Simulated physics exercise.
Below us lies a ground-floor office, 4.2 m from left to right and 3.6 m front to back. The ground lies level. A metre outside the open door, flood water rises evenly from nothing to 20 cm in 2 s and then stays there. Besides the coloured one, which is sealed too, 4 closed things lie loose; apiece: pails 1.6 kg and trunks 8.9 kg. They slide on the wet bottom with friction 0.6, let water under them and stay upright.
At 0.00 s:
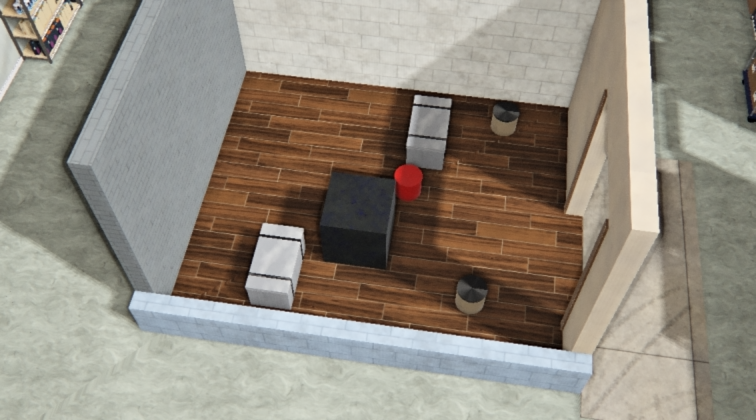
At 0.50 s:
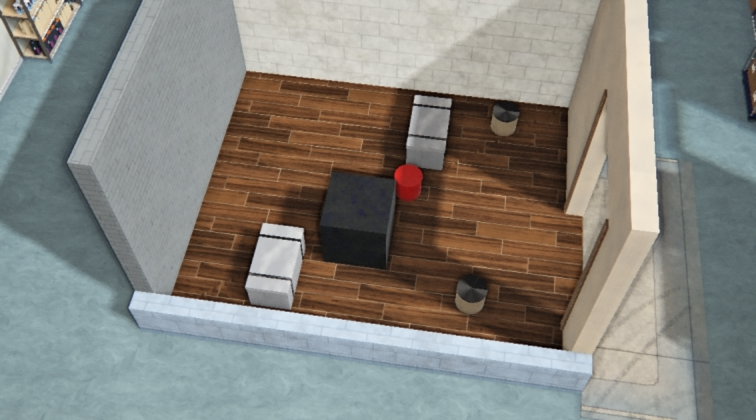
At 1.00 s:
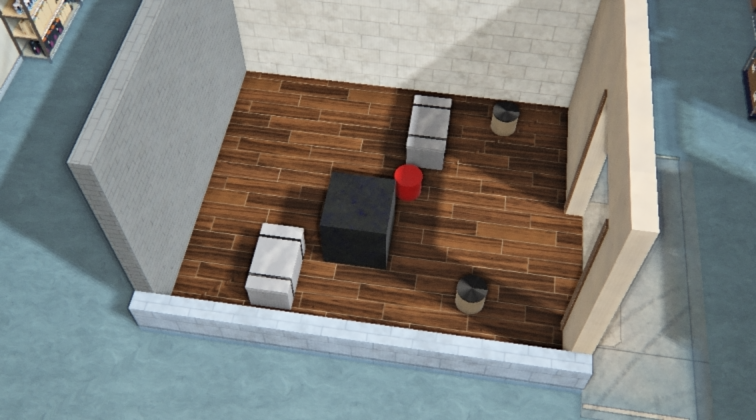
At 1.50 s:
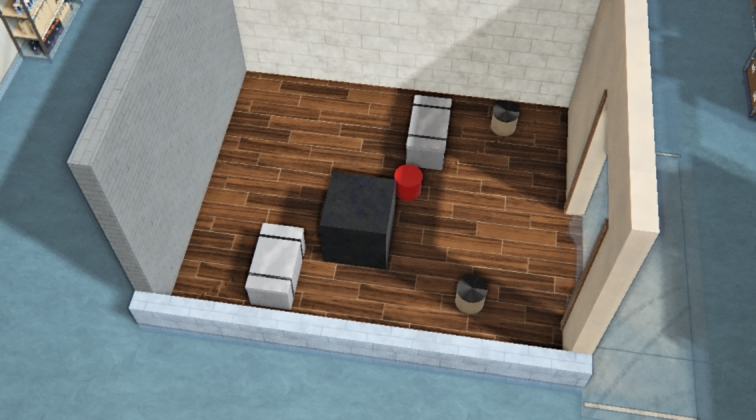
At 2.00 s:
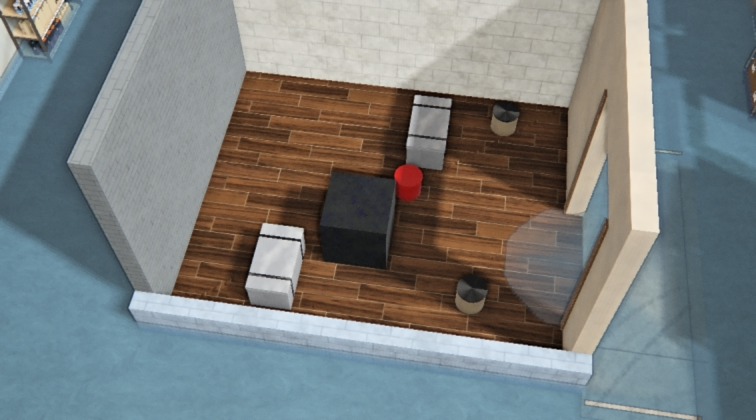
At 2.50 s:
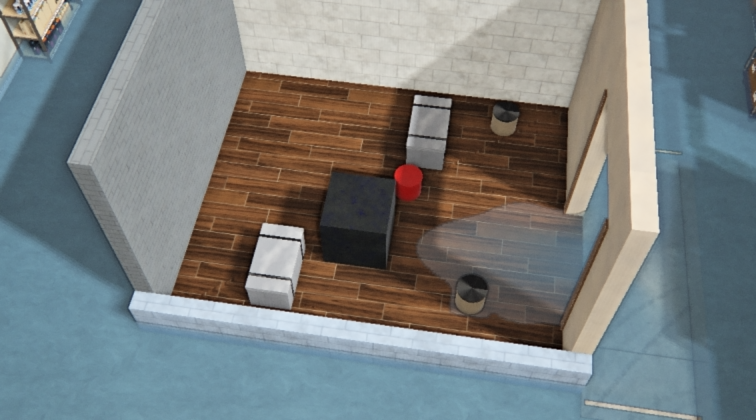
In this clip, bluish water covers the ground outside a wood-floored room seen from above, then enters through the doorway on the right and spreads inward around a pail, while the red pail, trunks and dark block stay still.
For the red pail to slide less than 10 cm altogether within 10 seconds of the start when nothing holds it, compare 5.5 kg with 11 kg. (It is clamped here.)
For it, neither weight holds it.
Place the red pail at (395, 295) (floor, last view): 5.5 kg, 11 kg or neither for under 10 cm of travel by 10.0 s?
Neither holds.
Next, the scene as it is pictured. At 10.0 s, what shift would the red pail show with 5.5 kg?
About 250 cm.
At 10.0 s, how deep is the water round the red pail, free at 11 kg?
About 14 cm.
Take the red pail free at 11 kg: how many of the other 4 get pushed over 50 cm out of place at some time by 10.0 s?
That makes 4.
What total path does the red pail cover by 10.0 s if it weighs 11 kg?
Some 50 cm in all.
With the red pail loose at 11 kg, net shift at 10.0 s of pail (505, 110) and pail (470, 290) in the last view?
In that order: 100 cm, 350 cm.
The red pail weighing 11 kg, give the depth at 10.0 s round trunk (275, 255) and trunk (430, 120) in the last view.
Roughly 10 and 12 cm.
After 3.5 s the red pail would be 19 cm from its start with 5.5 kg and 2 cm from its start with 11 kg; 8 cm of water round it then.
After 4.5 s the red pail would be 112 cm from its start with 5.5 kg and 34 cm from its start with 11 kg; 6 cm of water round it then.
After 7.0 s the red pail would be 142 cm from its start with 5.5 kg and 36 cm from its start with 11 kg; 6 cm of water round it then.
After 10.0 s the red pail would be 225 cm from its start with 5.5 kg and 26 cm from its start with 11 kg; 14 cm of water round it then.
